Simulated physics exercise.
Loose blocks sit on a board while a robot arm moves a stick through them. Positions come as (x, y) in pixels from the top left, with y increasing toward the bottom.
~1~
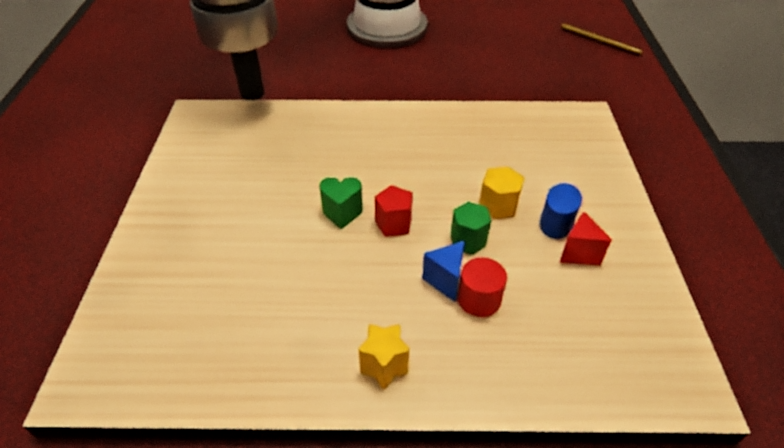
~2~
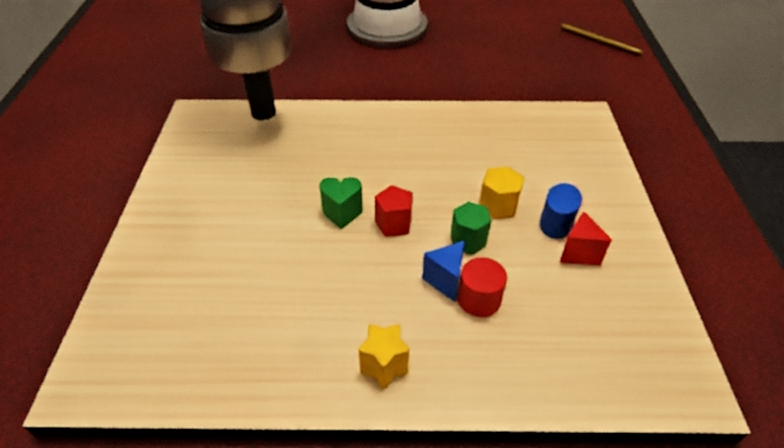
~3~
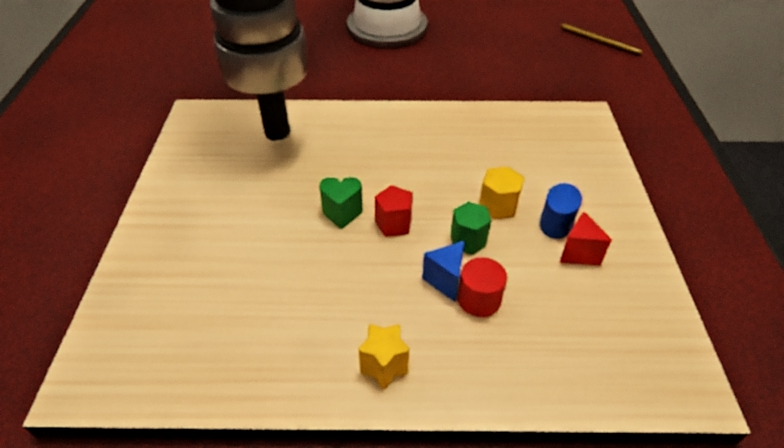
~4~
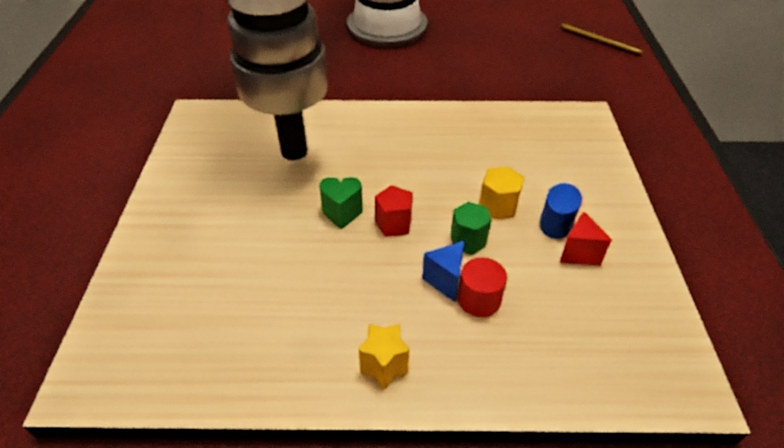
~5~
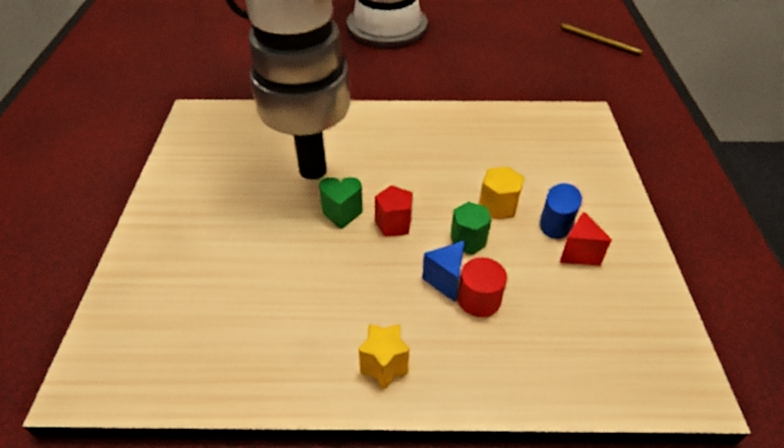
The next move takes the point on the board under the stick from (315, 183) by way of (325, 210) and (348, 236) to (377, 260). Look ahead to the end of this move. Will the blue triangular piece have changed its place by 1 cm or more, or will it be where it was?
It stays put.
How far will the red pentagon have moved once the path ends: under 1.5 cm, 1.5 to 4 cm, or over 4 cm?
Between 1.5 and 4 cm.
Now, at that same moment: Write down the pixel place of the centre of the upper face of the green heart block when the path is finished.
The spot you're after is about (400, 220) in the image.
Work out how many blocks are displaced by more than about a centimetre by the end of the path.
Two blocks.
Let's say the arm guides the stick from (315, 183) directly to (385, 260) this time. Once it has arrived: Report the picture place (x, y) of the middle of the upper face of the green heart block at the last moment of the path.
Located at (405, 254).
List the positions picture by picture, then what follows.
Stick's lower end at (253, 94); green heart block at (340, 187); red pentagon at (395, 198); blue triangular piece at (449, 257), in the first picture.
Stick at (264, 114); blocks still, in the second picture.
Stick at (278, 133); blocks still, in the third picture.
Stick at (295, 152); blocks still, in the fourth picture.
Stick at (313, 171); green heart block at (340, 187); red pentagon at (395, 198); blue triangular piece at (449, 257), in the fifth picture.
On the path given first. One third of the way, stick at (323, 198); green heart block at (352, 195), turned 25° anticlockwise.
Two thirds of the way, stick at (347, 224); green heart block at (377, 208), turned 85° anticlockwise; red pentagon at (408, 196), turned 15° anticlockwise.
At the end, stick at (377, 249); green heart block at (400, 220), turned 130° anticlockwise; red pentagon at (414, 194), turned 45° anticlockwise; blue triangular piece still.
